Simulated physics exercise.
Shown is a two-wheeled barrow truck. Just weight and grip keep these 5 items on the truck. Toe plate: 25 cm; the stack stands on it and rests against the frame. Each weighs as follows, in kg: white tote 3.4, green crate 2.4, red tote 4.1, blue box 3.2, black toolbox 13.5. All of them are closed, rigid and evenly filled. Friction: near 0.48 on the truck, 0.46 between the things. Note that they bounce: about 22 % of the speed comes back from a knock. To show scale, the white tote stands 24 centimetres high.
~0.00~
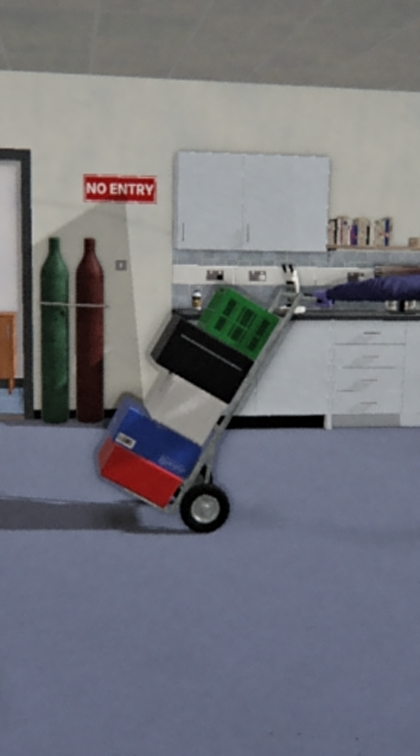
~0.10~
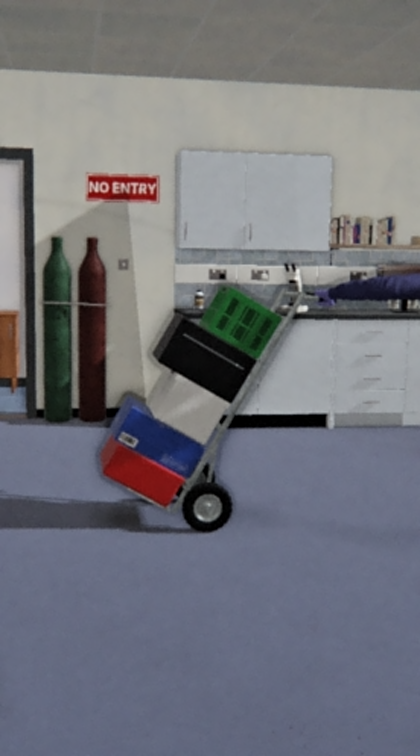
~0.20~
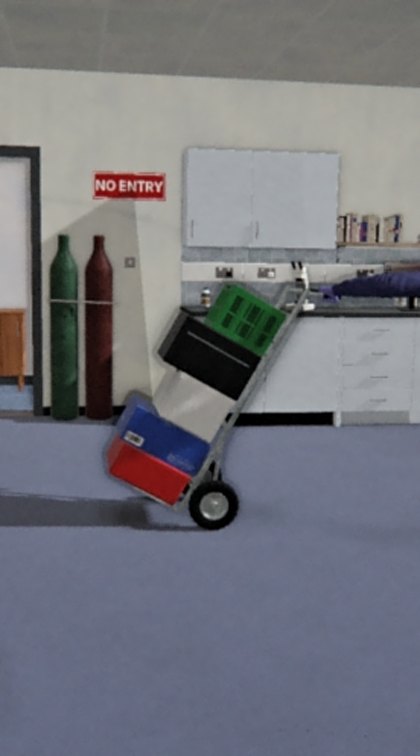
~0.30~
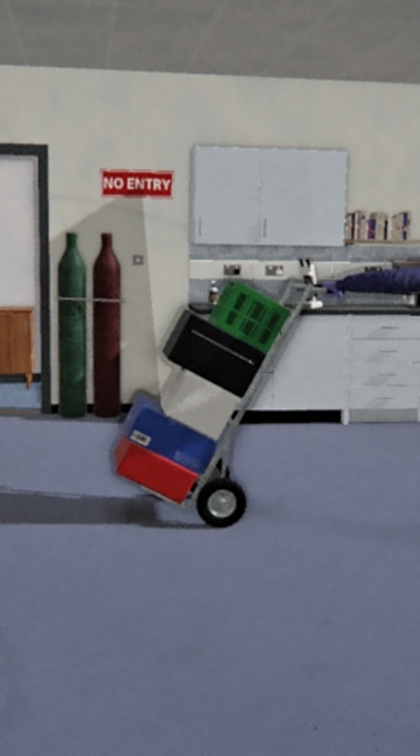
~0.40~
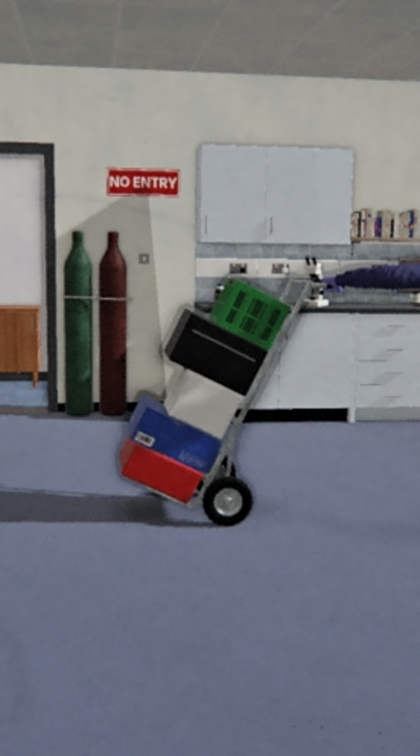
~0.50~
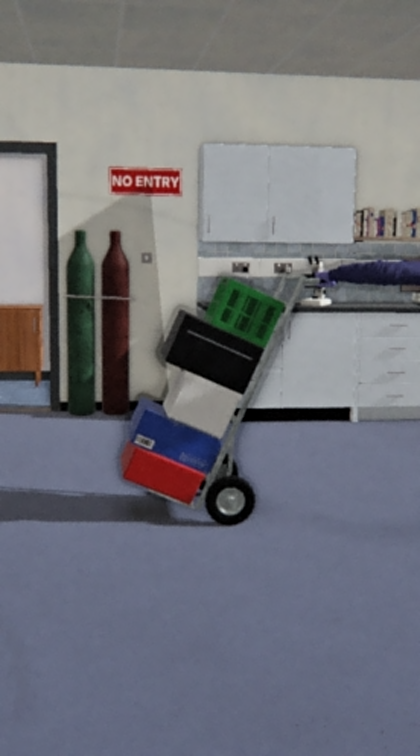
We see a two-wheeled barrow truck stacked with red, blue, white, black and green containers, leaning back toward a purple-sleeved arm at right; the loaded truck tilts slightly more upright while the view drifts a little, shifting everything rightward.
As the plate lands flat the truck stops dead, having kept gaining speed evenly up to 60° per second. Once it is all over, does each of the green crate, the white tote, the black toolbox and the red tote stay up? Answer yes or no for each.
Green crate: No, it goes over. White tote: No, it goes over. Black toolbox: No, it goes over. Red tote: Yes, it stays up.
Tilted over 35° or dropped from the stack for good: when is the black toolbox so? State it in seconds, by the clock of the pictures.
Somewhere about 1.7 s.
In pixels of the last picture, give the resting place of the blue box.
Its centre ends close to (156, 459) in the last view.
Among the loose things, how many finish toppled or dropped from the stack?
That comes to 3.
By 1.20 s, truck upright; green crate rocked 8° off its seat near (146, 317); black toolbox rocked 8° off its seat near (139, 368); white tote rocked 8° off its seat near (157, 415).
By 1.70 s, truck upright; green crate rocked 34° off its seat near (85, 325); black toolbox rocked 35° off its seat near (105, 372); white tote rocked 34° off its seat near (143, 406).
By 1.90 s, truck upright; green crate and black toolbox now dropped from the stack; white tote rocked 63° off its seat near (129, 404).
By 2.10 s, truck upright; white tote on its side near (105, 414).
When it is over (3.1 s), dropped from the stack and tipped over, green crate and black toolbox; lying over on the truck, white tote; the other 2 within 10 cm of the start. End places, in pixels of the last picture, white tote near (97, 416).
